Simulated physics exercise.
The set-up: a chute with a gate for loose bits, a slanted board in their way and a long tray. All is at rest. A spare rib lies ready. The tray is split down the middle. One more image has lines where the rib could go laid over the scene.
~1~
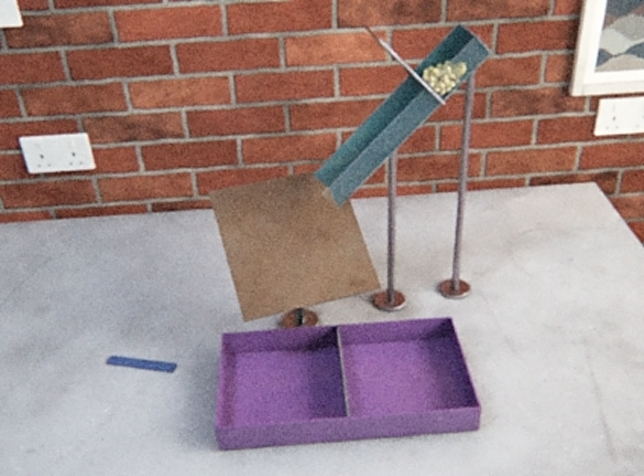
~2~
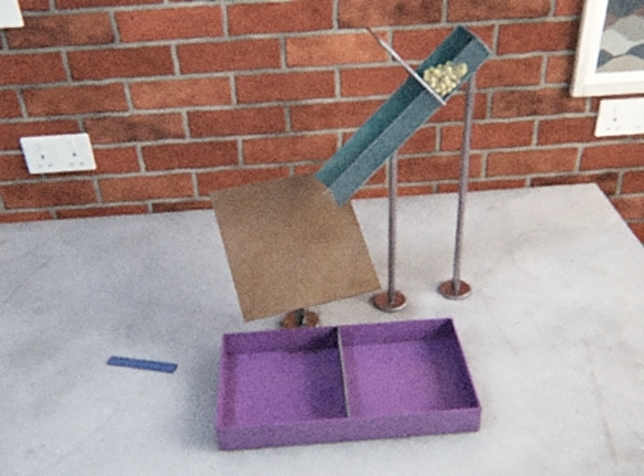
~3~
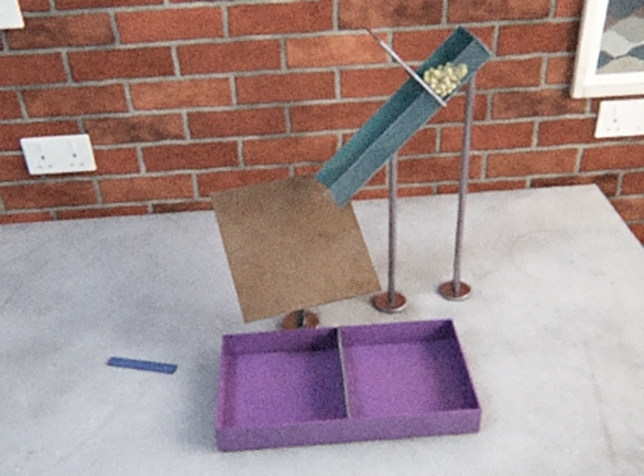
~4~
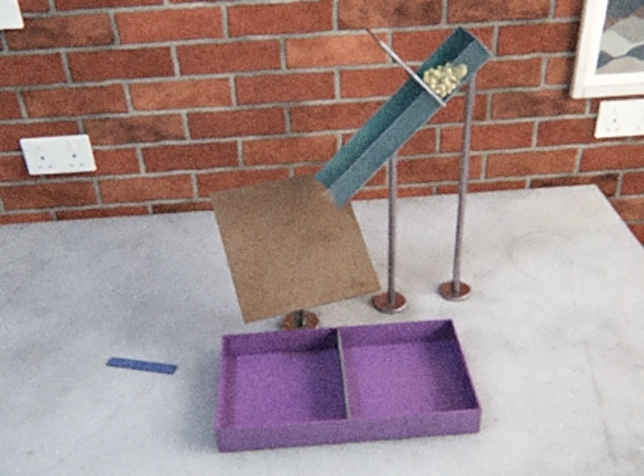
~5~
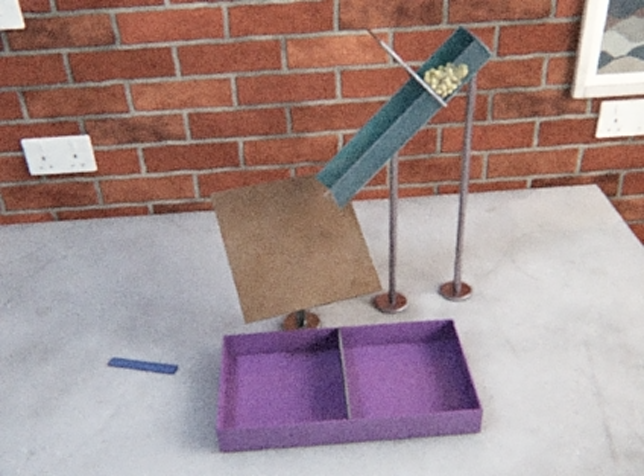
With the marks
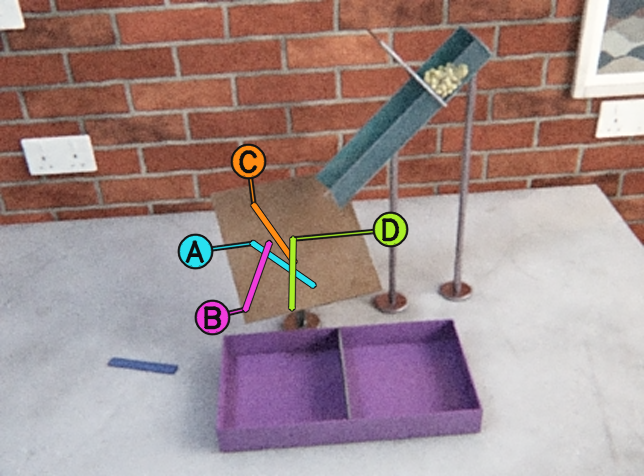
A teal chute held a clump of pale beans behind its gate, above a slanted brown board and a divided purple tray, with a blue strip lying to the left; nothing visibly moved.
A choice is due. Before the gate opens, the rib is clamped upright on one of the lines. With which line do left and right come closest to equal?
Choose C.
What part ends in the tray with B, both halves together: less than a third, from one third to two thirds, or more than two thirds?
Line B gives more than two thirds.
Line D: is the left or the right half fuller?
Left.
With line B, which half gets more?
Left.
On the marked copy, line A from (252, 243) to (313, 285); line B from (269, 243) to (245, 309); line C from (253, 205) to (293, 261); line D from (293, 239) to (291, 307).
For line A, of what is caught, about a tenth in the left half, almost all in the right.
For line B, of what is caught, almost all in the left half, just a few in the right.
For line C, of what is caught, roughly half in the left half, roughly half in the right.
For line D, of what is caught, the larger part in the left half, about a tenth in the right.
